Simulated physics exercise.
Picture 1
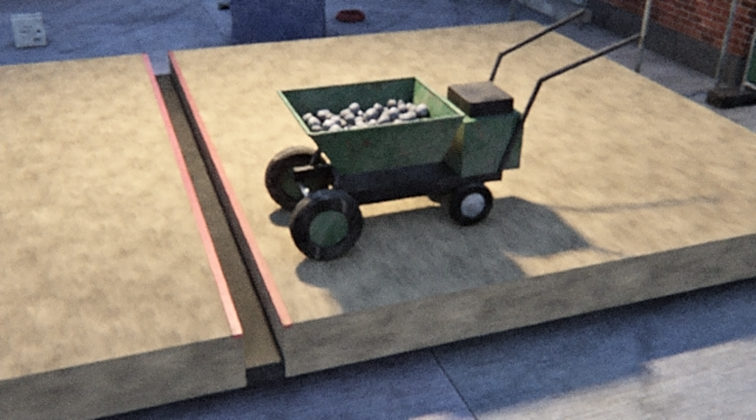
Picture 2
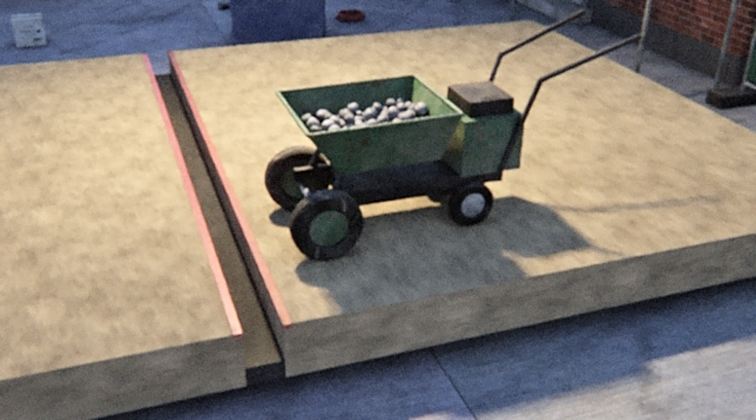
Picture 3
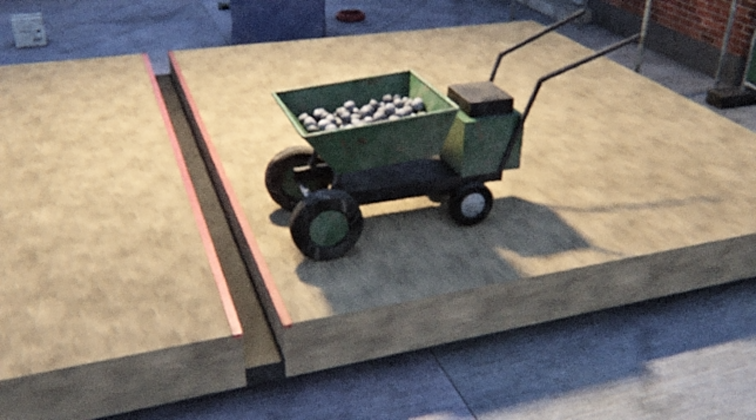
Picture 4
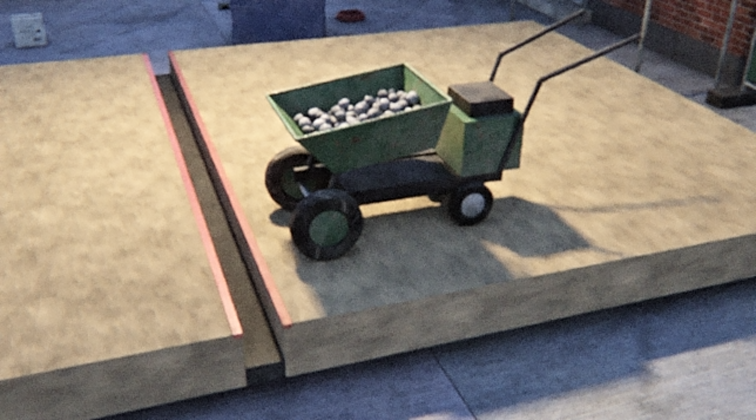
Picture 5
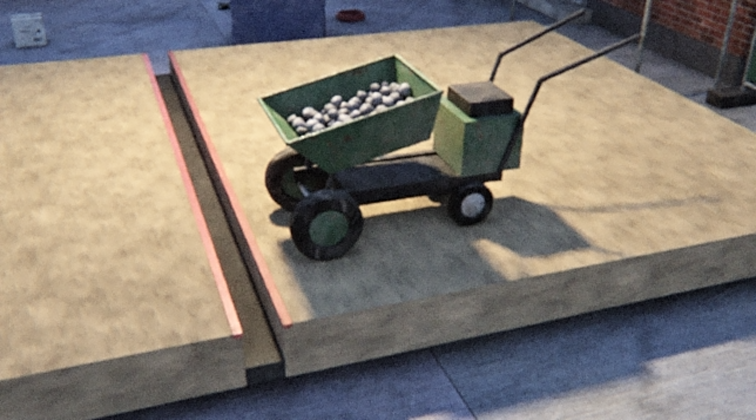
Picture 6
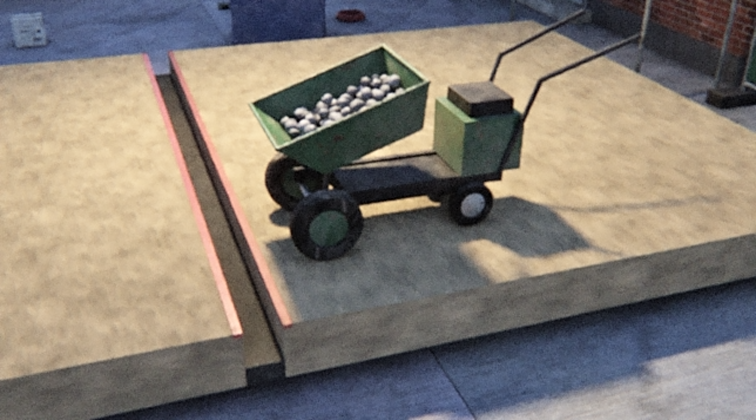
A green powered barrow loaded with round cobbles stood still beside a narrow trench edged in red, and its skip, level at first, slowly tilted down to the left with the stones still inside.
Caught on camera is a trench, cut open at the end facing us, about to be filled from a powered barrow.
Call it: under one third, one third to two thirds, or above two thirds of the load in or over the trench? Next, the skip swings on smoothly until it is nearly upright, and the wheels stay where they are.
Under one third, I'd call it.
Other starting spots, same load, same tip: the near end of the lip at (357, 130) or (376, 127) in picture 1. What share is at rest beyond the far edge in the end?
The first spot yields roughly 20 percent, the second roughly 10 percent.
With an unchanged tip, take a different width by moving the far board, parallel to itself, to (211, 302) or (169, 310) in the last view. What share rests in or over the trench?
20 %, 90 %.
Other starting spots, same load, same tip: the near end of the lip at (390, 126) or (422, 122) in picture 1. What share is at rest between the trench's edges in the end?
Close to 70 in a hundred, and close to 30 in a hundred.
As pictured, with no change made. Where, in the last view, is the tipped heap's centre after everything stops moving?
Close to (165, 248), more or less.
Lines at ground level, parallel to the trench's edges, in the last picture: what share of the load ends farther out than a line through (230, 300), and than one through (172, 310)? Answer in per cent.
Around 90 percent for the first and 40 percent for the second.
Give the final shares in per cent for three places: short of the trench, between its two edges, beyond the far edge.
Short 0 %, between 10 %, beyond 95 %.
Just after the last frame, skip tipped steeply; every one in the skip.
A moment on, skip tipped right over; the larger part in the skip; about a tenth beyond it; about a tenth falling.
Further on, skip tipped right over; about a tenth in the skip; just a few in or heaped over the trench; the larger part beyond it; just a few falling.
When it is over, skip tipped right over; about a tenth in or heaped over the trench; almost all beyond it.
